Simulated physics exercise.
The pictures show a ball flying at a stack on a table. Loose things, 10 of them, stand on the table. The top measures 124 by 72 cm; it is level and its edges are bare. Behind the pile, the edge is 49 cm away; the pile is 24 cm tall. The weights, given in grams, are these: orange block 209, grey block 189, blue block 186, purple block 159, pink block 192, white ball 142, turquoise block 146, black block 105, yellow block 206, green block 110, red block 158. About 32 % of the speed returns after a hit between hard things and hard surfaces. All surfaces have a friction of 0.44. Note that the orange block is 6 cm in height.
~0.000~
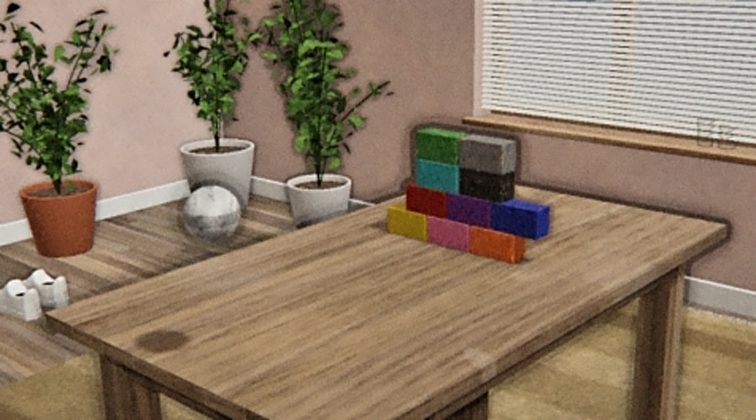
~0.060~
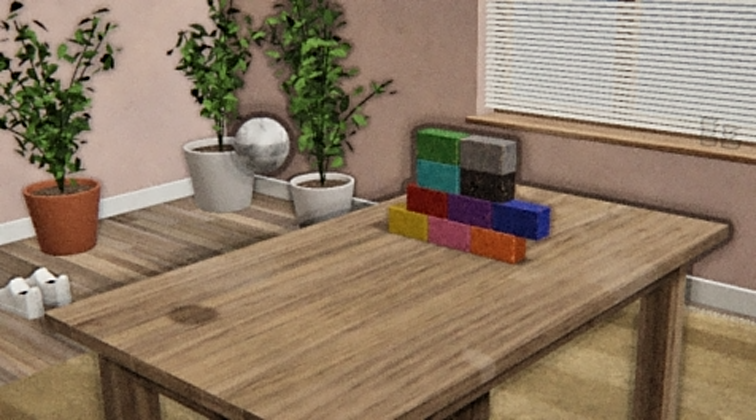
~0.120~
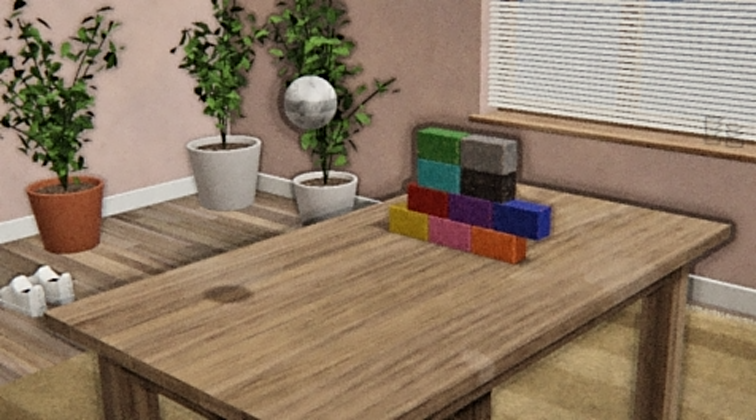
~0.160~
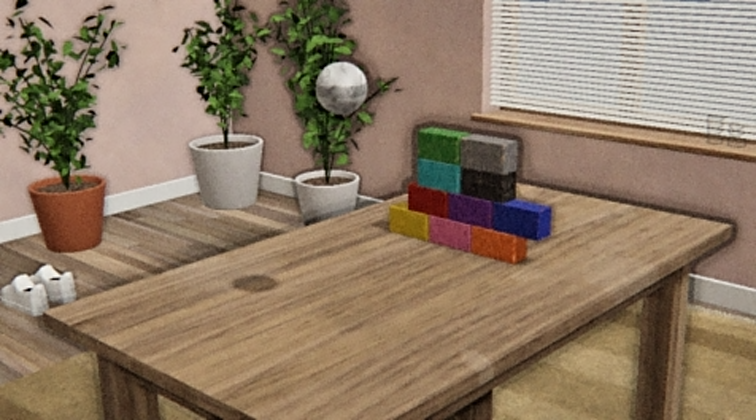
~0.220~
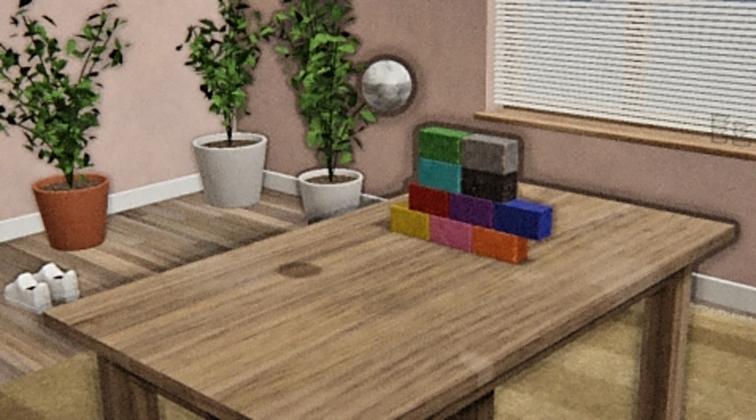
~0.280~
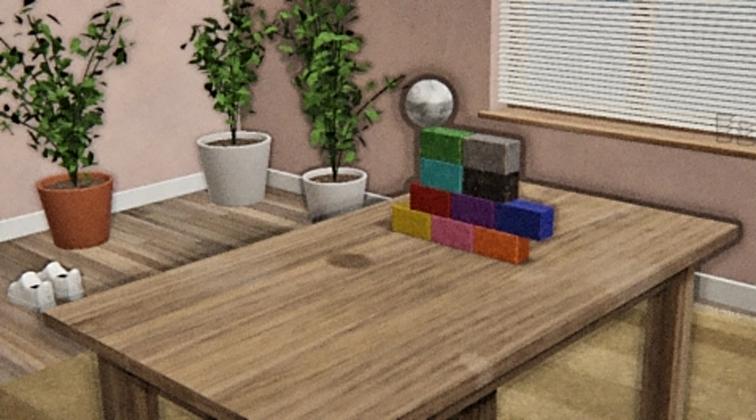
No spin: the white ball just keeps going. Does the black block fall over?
It is off its base.
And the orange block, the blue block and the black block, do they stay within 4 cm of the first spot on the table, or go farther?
The orange block stays put; the blue block ends elsewhere; the black block ends elsewhere.
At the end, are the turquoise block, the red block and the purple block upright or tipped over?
Well, the turquoise block holds steady, the red block holds steady, and the purple block holds steady.
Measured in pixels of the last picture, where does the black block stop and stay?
It settles at around (492, 219).
After 0.48 s, white ball near (488, 218); black block 4° off upright near (500, 178); blue block 10° off upright; grey block 4° off upright.
After 0.68 s, white ball near (467, 263); black block on its side near (505, 213); grey block on its side; blue block on its side.
In the end (1.4 s), toppled on the table, grey block, blue block and black block; the other 7 under 4 cm from the start. At the end, from the last picture's camera, black block near (492, 219).
